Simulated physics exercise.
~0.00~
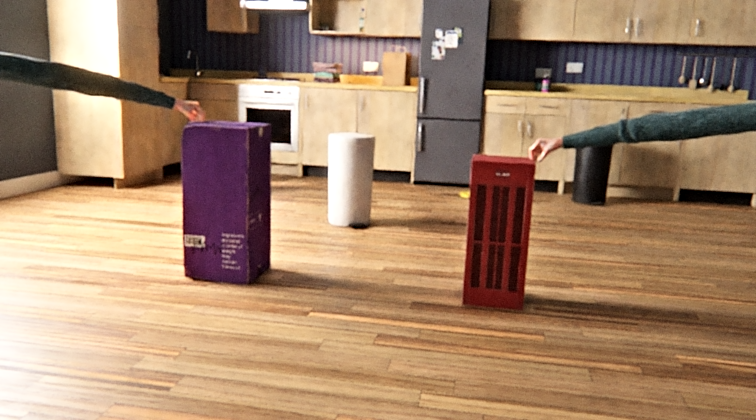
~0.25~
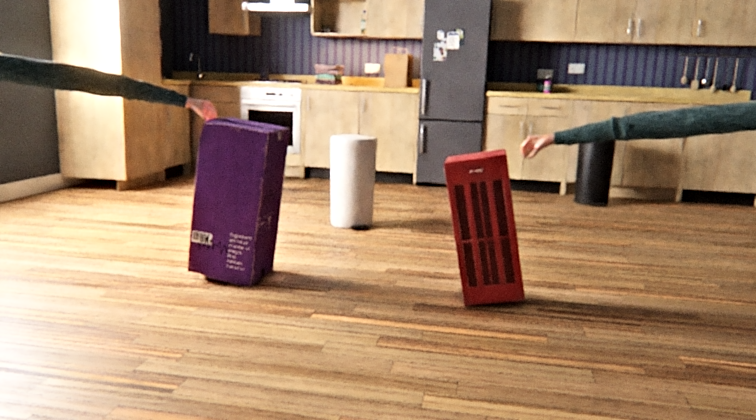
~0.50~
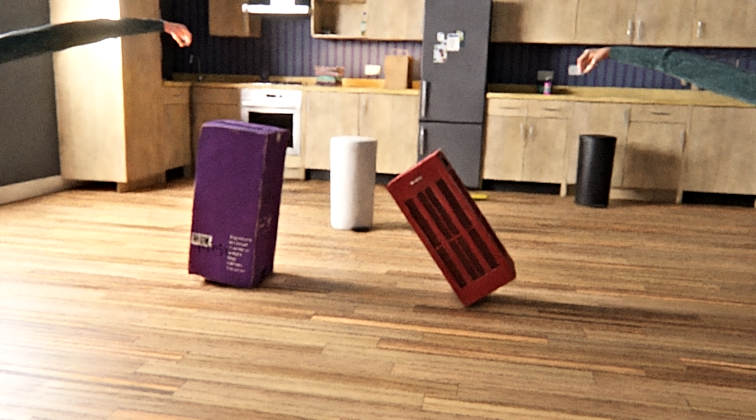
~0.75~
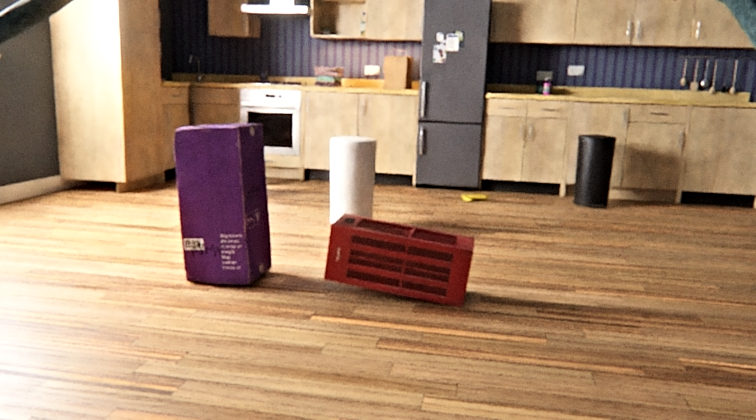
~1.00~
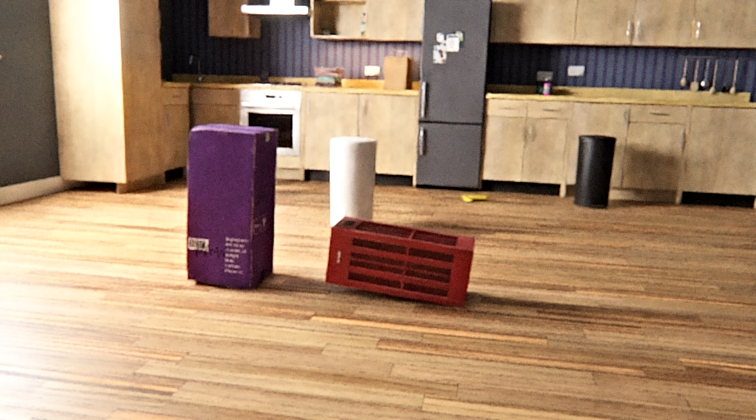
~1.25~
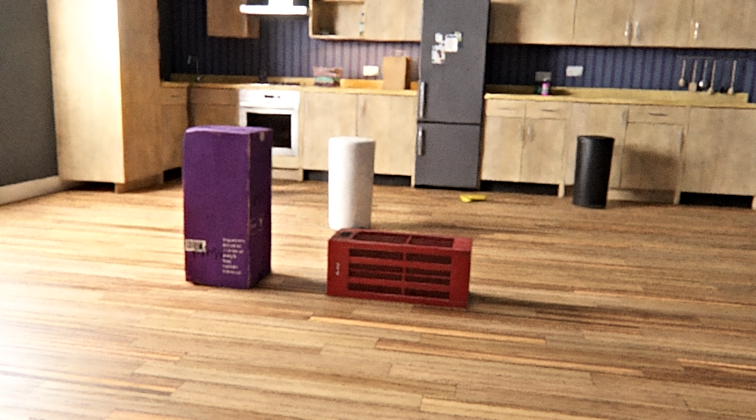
In a kitchen with a wooden floor, pale cabinets and a dark fridge, two arms in dark green sleeves reach in from opposite sides, one to a tall purple box on the left and the other to a tall red crate on the right. The hands push both inward, and each tilts to the right or left accordingly. As the hands draw back, the crate leans steeply left while the box tips only slightly. The crate topples onto its side, and the box rocks back onto its base. At the end the crate lies flat beside the upright box.
